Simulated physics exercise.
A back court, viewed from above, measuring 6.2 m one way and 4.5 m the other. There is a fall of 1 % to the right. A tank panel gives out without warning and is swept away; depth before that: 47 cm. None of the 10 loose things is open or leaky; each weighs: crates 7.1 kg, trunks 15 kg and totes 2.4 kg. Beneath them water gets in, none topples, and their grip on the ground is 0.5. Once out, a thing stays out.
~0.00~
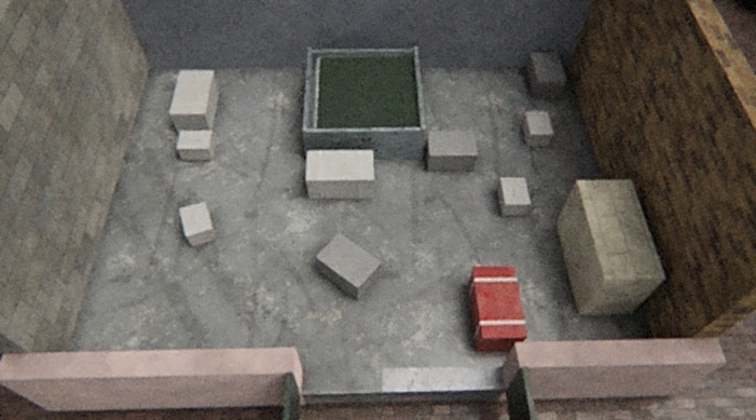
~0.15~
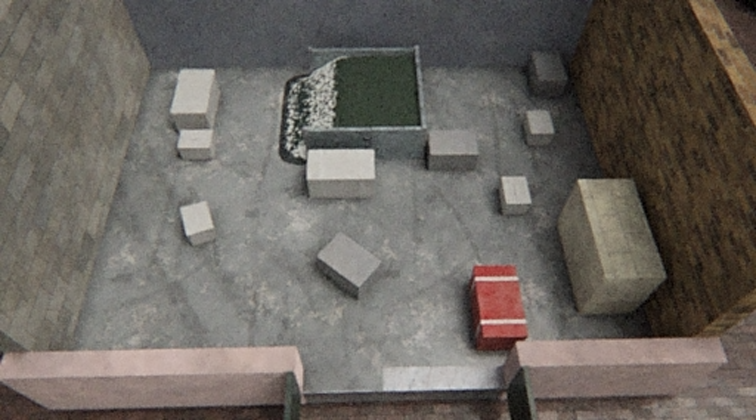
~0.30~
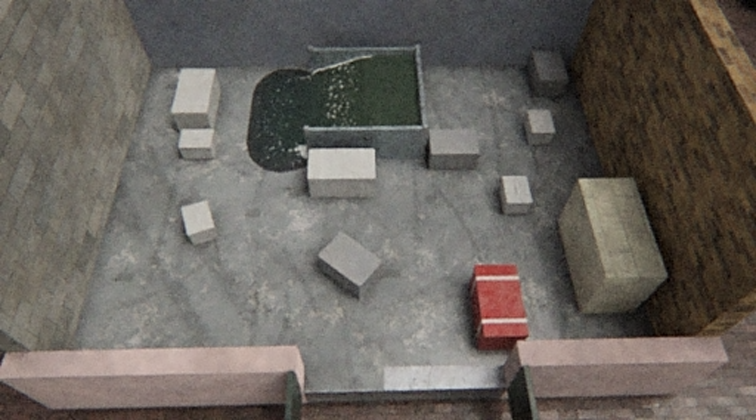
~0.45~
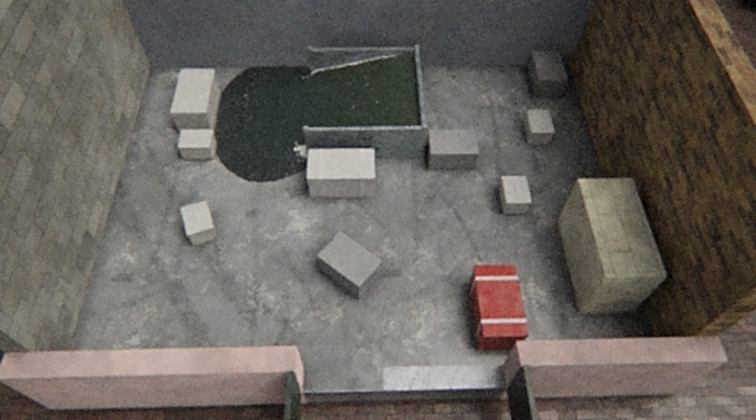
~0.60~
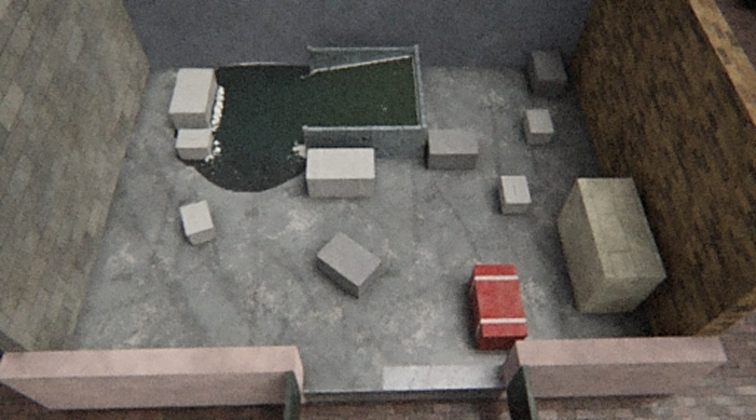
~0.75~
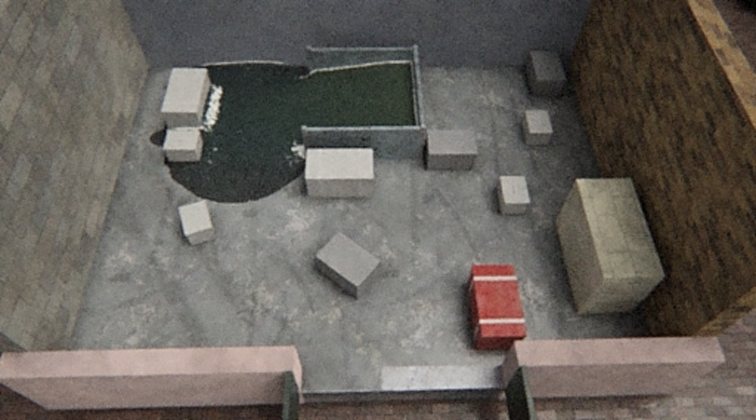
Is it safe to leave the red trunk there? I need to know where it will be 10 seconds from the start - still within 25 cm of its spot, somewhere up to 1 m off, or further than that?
It will be somewhere up to 1 m off.
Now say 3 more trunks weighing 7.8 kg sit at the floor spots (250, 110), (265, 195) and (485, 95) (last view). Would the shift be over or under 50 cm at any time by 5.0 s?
Taking them in the order given: Exceeds it, exceeds it and falls short.
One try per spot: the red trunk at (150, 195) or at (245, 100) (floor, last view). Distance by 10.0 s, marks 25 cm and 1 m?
Well, it gets swept off on the first try and gets swept off on the second.
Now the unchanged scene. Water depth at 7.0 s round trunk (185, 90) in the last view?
About 6 cm.
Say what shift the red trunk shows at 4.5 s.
Shift by then: About 0 cm.
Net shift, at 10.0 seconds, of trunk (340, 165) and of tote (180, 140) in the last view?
Respectively, 0 cm and gone out.
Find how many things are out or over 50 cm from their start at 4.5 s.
The answer is 3.
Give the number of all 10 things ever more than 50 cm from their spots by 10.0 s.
The total is 6.
After 2.0 s the red trunk is near (498, 299), 0.0 m from its start, aground; 0 of 10 are out; 2 afloat.
After 4.5 s the red trunk is near (498, 299), 0.0 m from its start, aground; 0 of 10 are out; 3 afloat.
After 7.0 s the red trunk is near (559, 286), 0.7 m from its start, aground; 2 of 10 are out; 1 afloat.
After 10.0 s the red trunk is near (564, 280), 0.8 m from its start, afloat; 2 of 10 are out; 4 afloat.
